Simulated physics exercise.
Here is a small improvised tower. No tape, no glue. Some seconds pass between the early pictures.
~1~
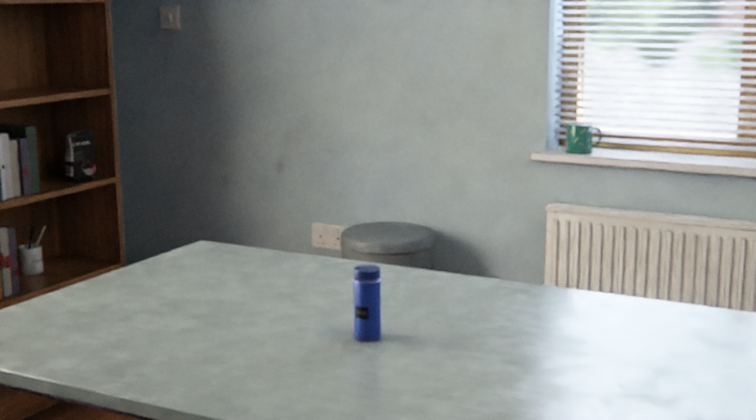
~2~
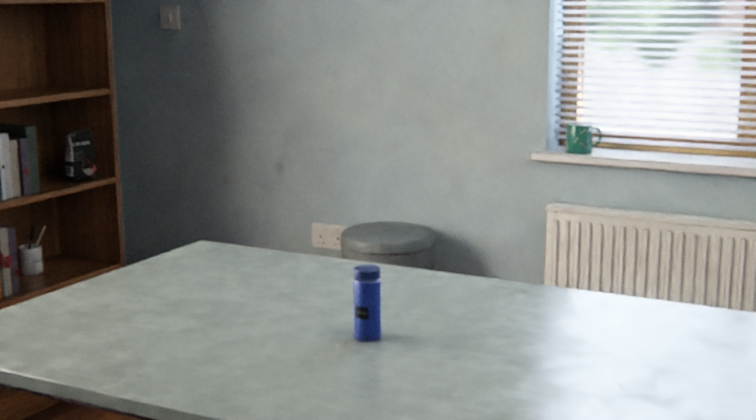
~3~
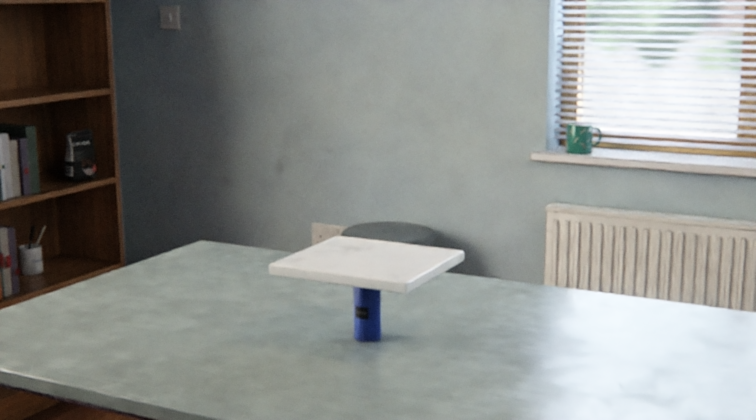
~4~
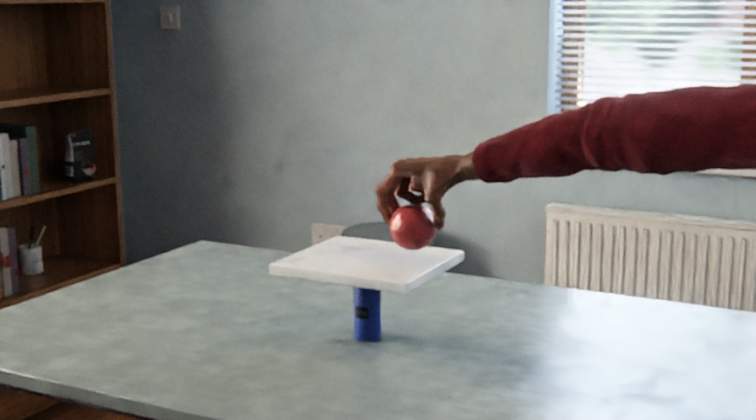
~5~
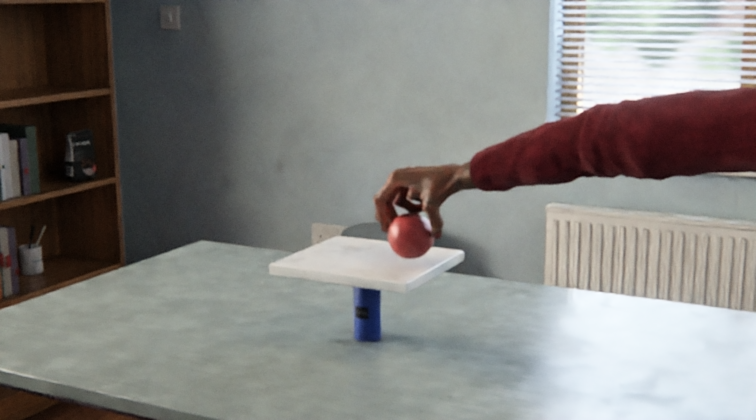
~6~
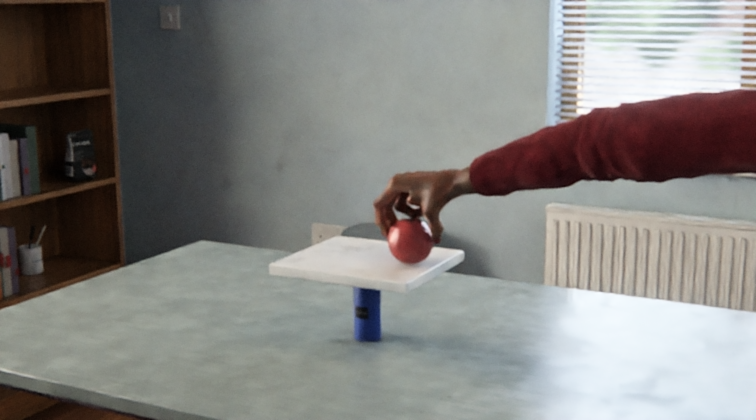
In the video, a blue bottle stands on a table, then a flat white lid appears balanced on top of it. A hand in a red sleeve lowers a red apple onto the lid, right of its centre, still holding it.
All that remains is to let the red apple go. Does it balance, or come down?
Here the stack gives way.
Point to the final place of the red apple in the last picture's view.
Around (459, 334).
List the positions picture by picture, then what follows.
The last thing is not in view yet, in the first picture.
The last thing is not in view yet, in the second picture.
The last thing is not in view yet; white lid (369, 262), in the third picture.
On its way; red apple (413, 227); white lid (369, 262), in the fourth picture.
On its way; red apple (411, 236); white lid (369, 262), in the fifth picture.
In place under the hand; red apple (411, 241); white lid (369, 262), in the sixth picture.
Then, 0.40 s later than the last frame, red apple now fallen; white lid tilted by 52°.
Then, 0.50 s later than the last frame, white lid tilted by 62°.
Then, 0.70 s later than the last frame, white lid now fallen; blue shaker tilted by 49°.
Then, 0.80 s later than the last frame, blue shaker now fallen.
When it is over, fallen, white lid, blue shaker and red apple. End places, in pixels of the last picture, red apple near (460, 334). The stack loses its balance.
